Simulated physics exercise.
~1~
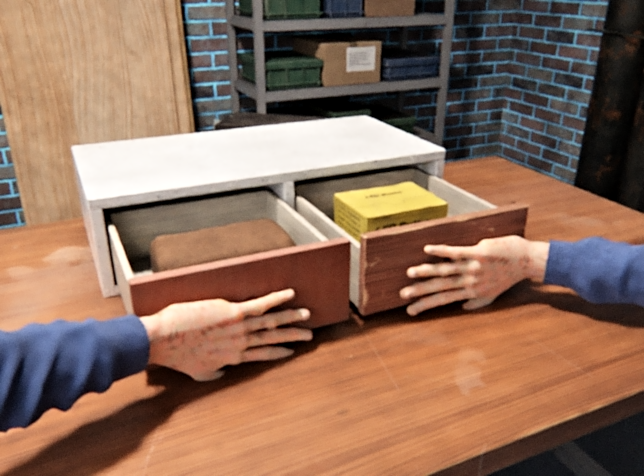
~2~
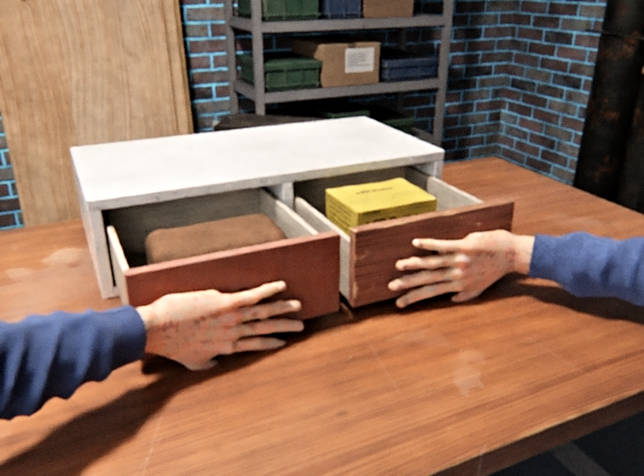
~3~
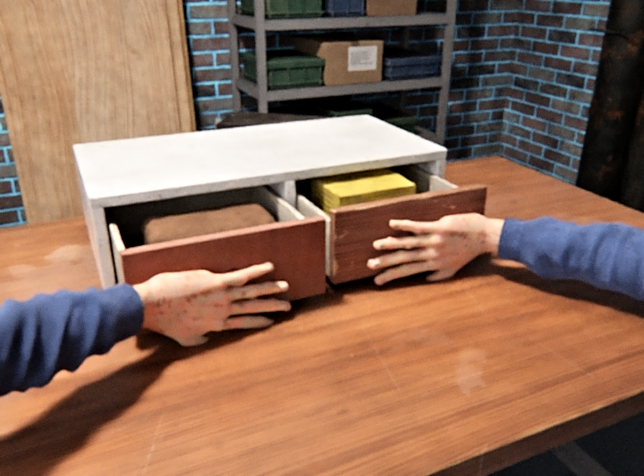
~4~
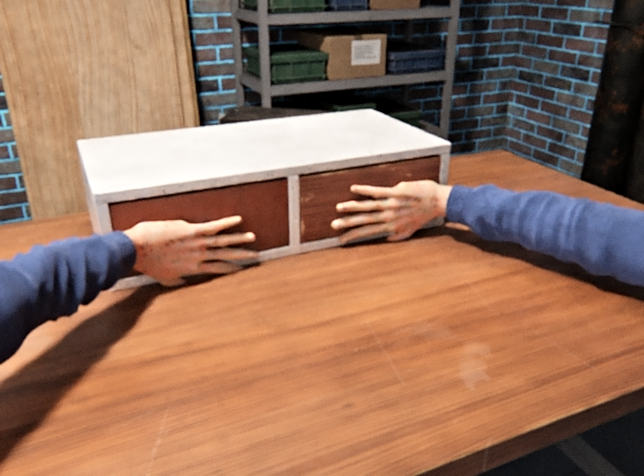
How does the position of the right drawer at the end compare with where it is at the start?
At the start the right drawer stands open, sticking out from the white chest with the yellow box showing. By the end it has moved back and a little to the left in view, and it sits flush inside the chest.
To begin with, a low white chest sits on a wooden table with both reddish-brown drawers pulled open, a brown, rounded block in the left one and a yellow box in the right. Two hands in blue sleeves rest against the drawer fronts and begin to push them in. The drawers slide steadily back, carrying the block and the box under the white top. The openings narrow until only part of each item still shows. Finally, both drawers shut flush, hiding what is inside, with the hands still against the fronts.
